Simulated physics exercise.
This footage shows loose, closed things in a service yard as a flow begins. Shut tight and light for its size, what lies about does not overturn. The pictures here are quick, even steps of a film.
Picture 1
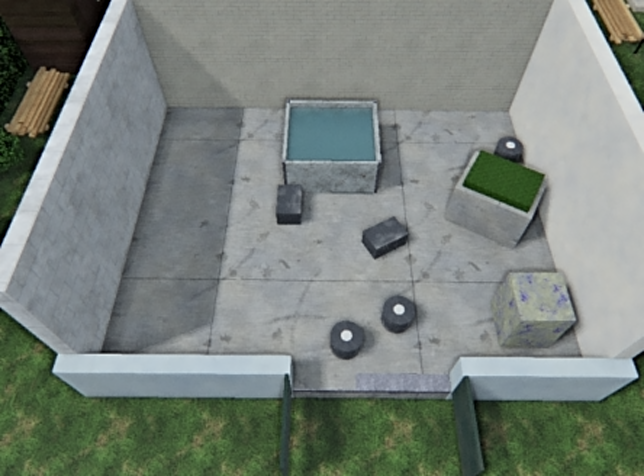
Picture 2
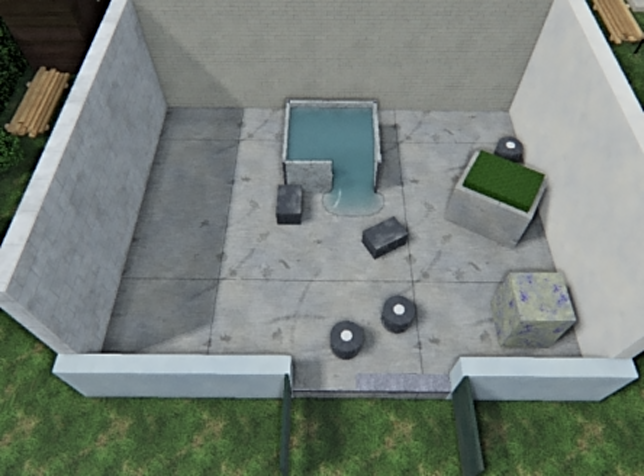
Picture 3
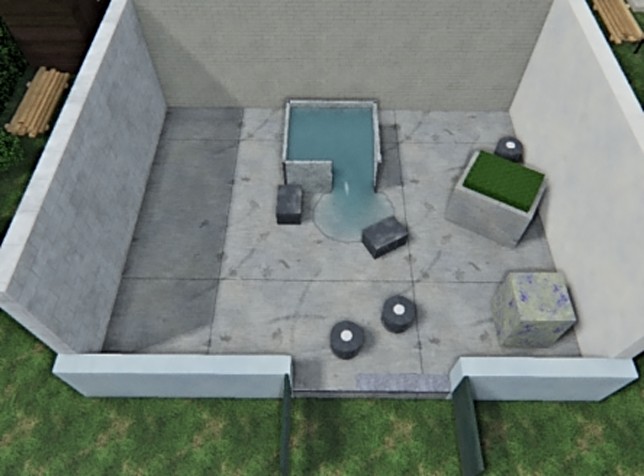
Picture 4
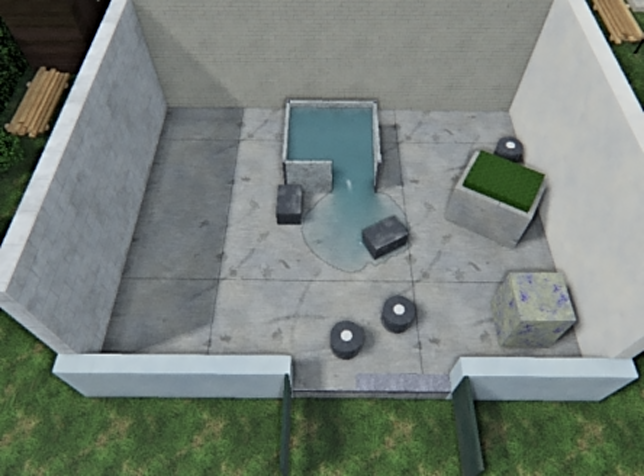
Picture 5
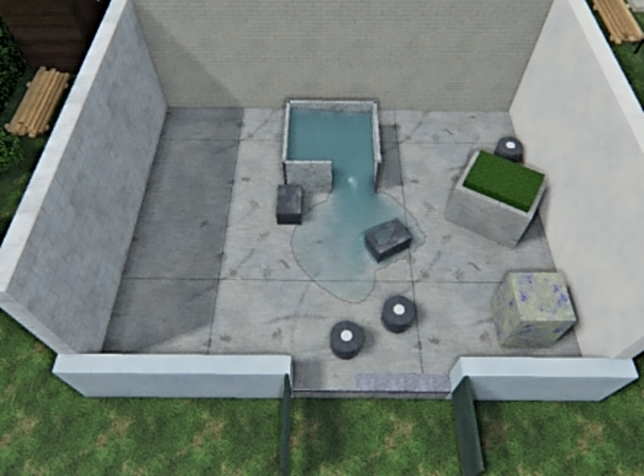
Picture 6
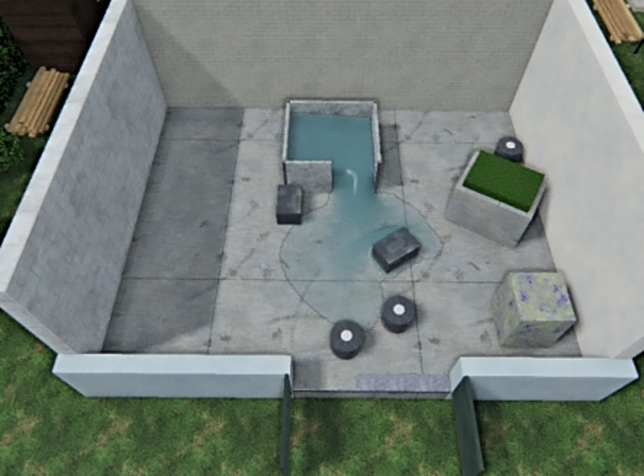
Water pours from an opened tank, spreads across the yard, and nudges a dark crate.
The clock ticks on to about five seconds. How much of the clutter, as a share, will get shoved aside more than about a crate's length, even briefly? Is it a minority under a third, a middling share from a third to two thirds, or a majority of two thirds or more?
A middling share.
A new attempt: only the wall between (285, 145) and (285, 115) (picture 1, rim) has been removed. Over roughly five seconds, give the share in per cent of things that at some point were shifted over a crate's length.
It comes to some 0 per cent.
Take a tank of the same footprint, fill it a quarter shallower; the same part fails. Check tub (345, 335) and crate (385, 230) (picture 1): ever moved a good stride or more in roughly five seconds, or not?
Note - object one displaced that much, object two displaced that much.
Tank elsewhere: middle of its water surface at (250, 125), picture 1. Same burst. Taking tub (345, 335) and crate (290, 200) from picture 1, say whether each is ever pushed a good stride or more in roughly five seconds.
Travelled that far, travelled that far.
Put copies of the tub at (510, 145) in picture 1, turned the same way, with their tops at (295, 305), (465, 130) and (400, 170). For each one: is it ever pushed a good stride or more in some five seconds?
Each in turn: Pushed clear, stays in place, stays in place.
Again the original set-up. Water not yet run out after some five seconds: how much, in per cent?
It works out at roughly 68 percent.
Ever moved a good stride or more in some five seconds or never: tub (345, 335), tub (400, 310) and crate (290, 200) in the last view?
Outcome, each in turn - passed the mark / passed the mark / never cleared it.
A moment on, 1 of 5 are well off their spots; 0 afloat.
Next, 3 of 5 are well off their spots; 1 afloat.
Later, 3 of 5 are well off their spots; 0 afloat.
In the end, 3 of 5 are well off their spots, and 3 have been at some point; 0 afloat.
